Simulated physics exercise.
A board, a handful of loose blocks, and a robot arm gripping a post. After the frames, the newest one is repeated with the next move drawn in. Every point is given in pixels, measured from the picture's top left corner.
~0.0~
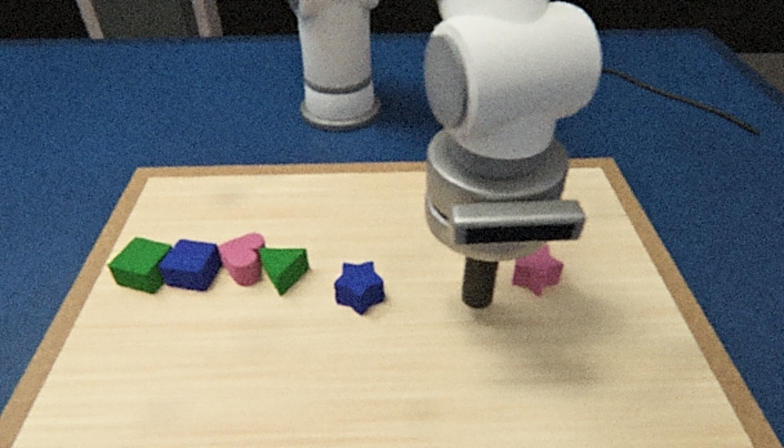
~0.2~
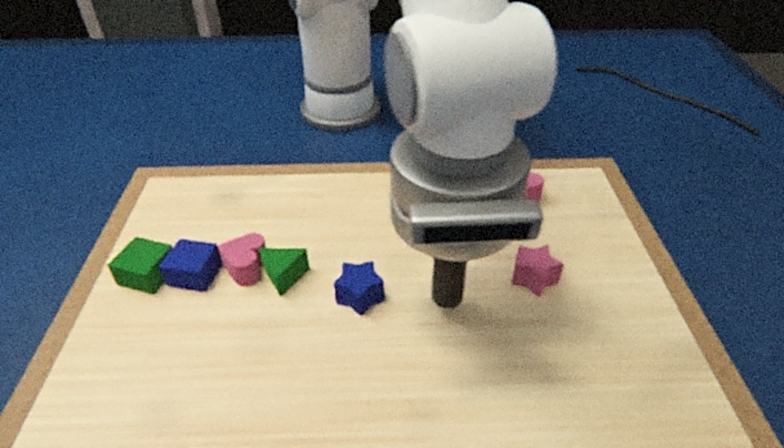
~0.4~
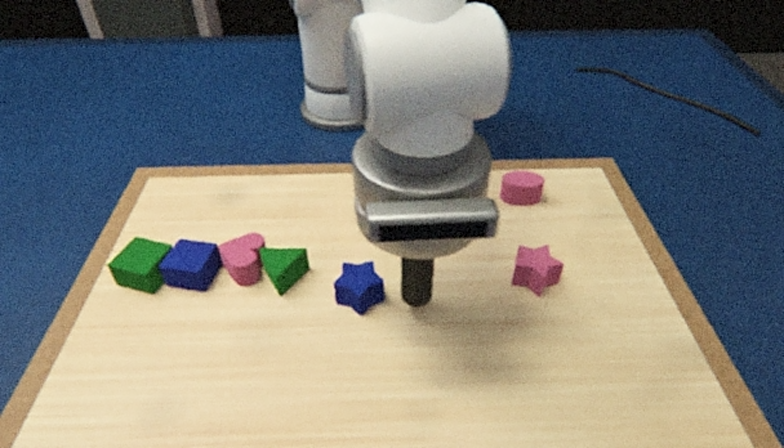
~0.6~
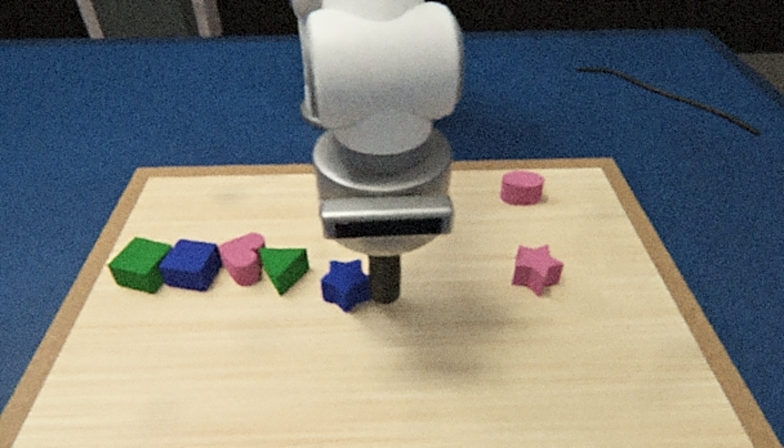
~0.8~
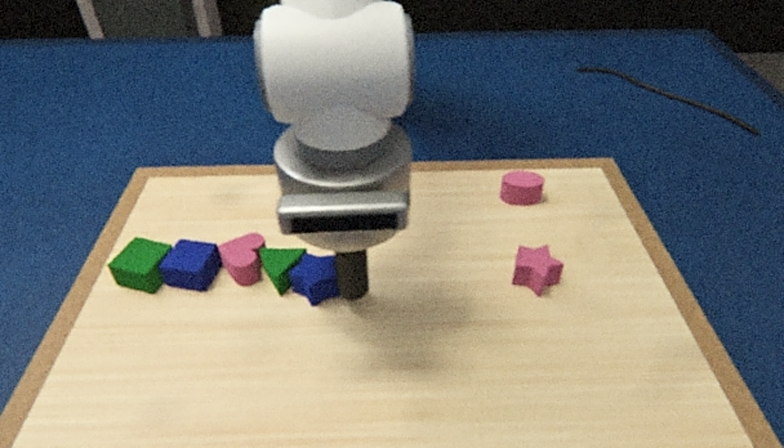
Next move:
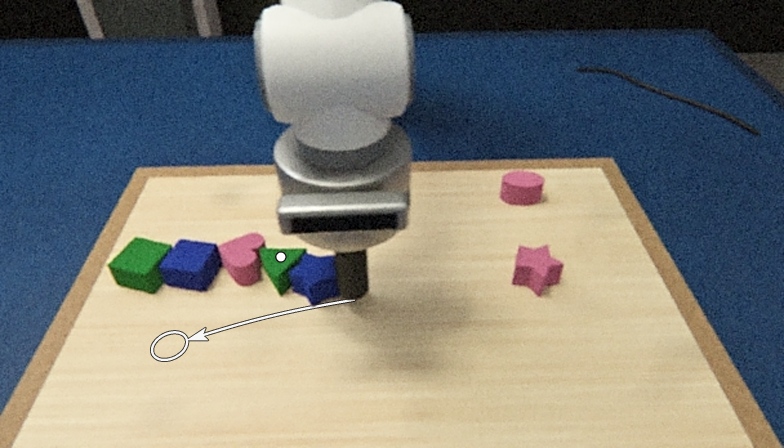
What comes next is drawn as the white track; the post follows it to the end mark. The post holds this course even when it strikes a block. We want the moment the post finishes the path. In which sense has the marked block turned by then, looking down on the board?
Viewed from above, clockwise.
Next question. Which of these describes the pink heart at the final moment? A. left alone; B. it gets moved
The answer is B.
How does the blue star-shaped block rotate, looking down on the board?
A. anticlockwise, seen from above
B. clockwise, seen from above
B (clockwise, seen from above)
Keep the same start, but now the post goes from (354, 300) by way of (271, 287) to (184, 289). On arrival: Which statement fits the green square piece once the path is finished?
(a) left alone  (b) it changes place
Letter b.
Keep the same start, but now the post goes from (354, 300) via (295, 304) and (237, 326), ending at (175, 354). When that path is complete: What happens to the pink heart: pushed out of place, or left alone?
It's moved.
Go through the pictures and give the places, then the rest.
In the first picture, tip of the post at (477, 297), middles of tops, blue square piece at (189, 254), pink heart at (242, 248), green triangle at (281, 257), blue star-shaped block at (359, 276).
In the second picture, post at (447, 297), nothing pushed.
In the third picture, post at (416, 296), nothing pushed.
In the fourth picture, post at (385, 293), blue star-shaped block at (345, 274).
In the fifth picture, post at (354, 289), blue square piece at (189, 254), pink heart at (242, 248), green triangle at (281, 257), blue star-shaped block at (315, 268).
The line goes from (354, 300) via (265, 318), ending at (170, 346); the dot is on the green triangle.
What follows on the original path. One third of the way, post at (293, 300); blue square piece at (186, 252); pink heart at (238, 237), turned 25° anticlockwise; green triangle at (271, 241), turned 40° clockwise; blue star-shaped block at (277, 266), turned 60° clockwise.
Two thirds of the way, post at (230, 315); blue square piece at (186, 252); pink heart at (238, 237), turned 25° anticlockwise; green triangle at (272, 240), turned 40° clockwise; blue star-shaped block at (268, 269), turned 90° clockwise.
At the end, post at (165, 335); blue square piece at (186, 252); pink heart at (238, 237), turned 25° anticlockwise; green triangle at (272, 240), turned 40° clockwise; blue star-shaped block at (268, 269), turned 90° clockwise.
